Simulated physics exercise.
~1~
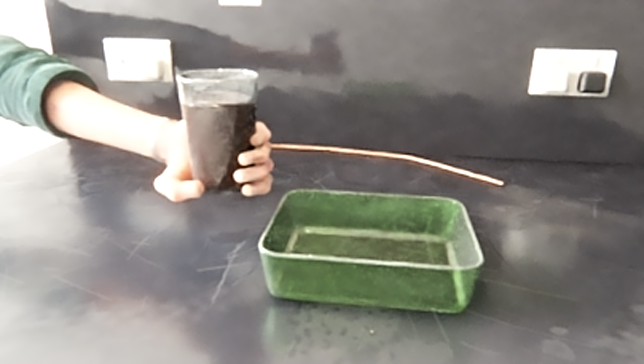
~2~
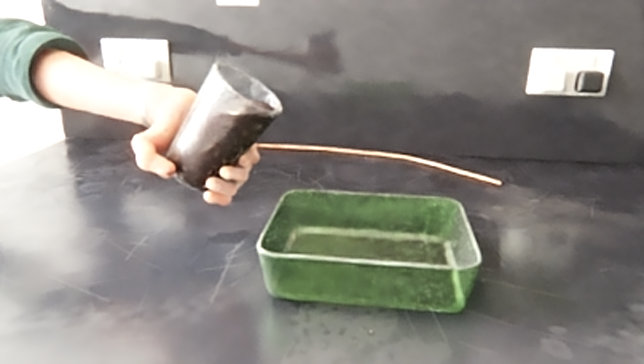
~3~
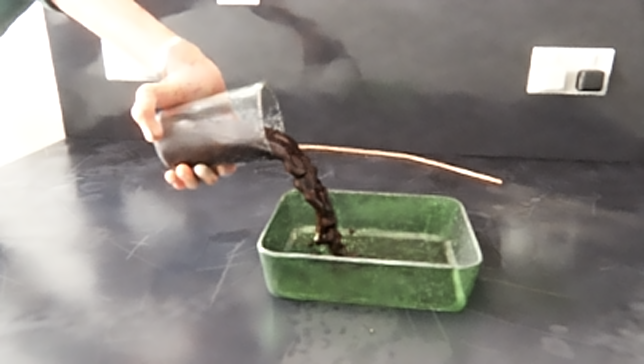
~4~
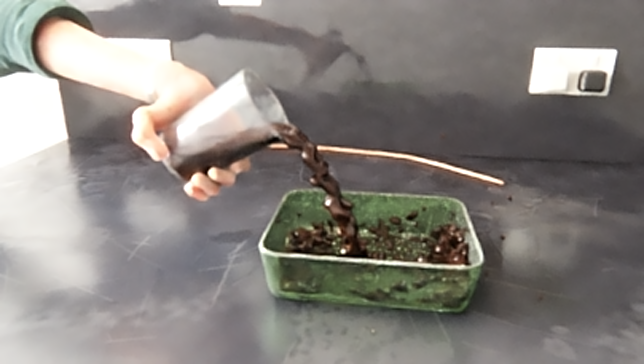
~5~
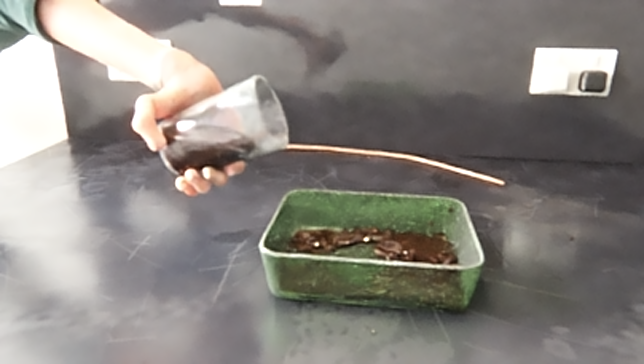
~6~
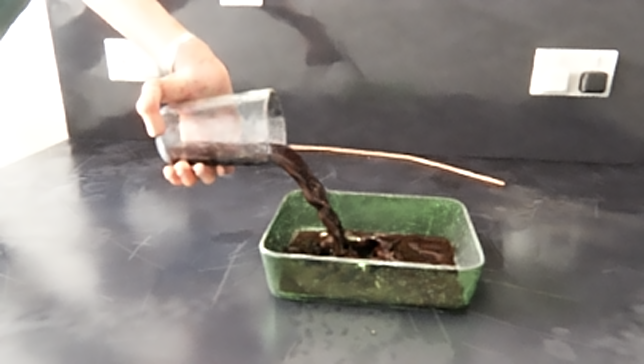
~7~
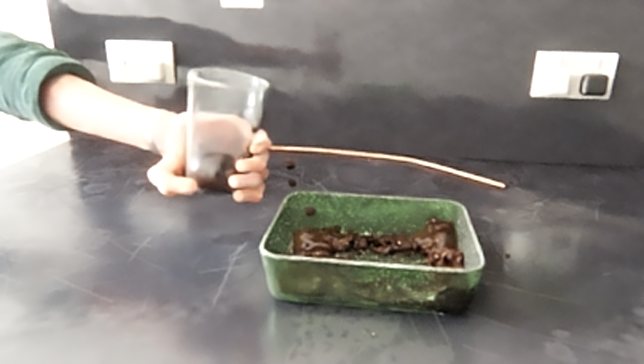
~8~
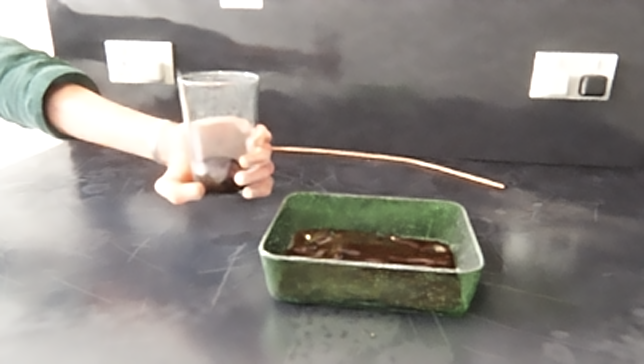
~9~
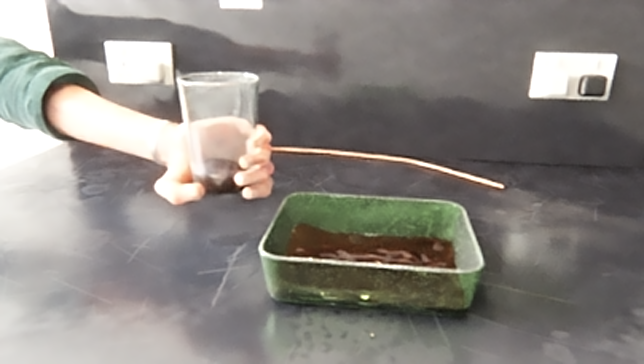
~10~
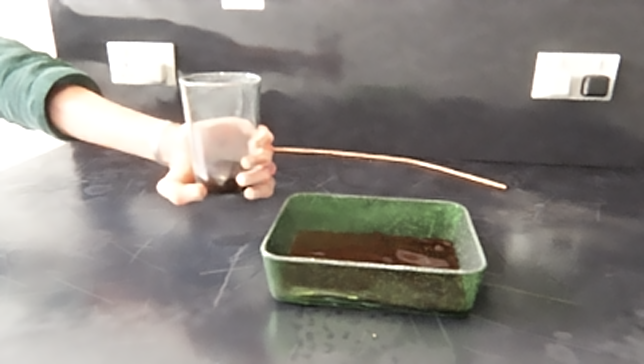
At first, a hand in a green sleeve holds up a clear glass of dark liquid, to the left of an empty green oblong dish on a dark counter. The hand tips the glass to the right, and a dark stream pours into the dish, splashing up dark clumps and specks. The glass eases back a little, then tilts further again, and a second stream runs down. Next the hand turns the glass upright as the liquid in the dish sloshes and settles. Finally, the dish holds a shallow dark pool, while a little remains in the glass.
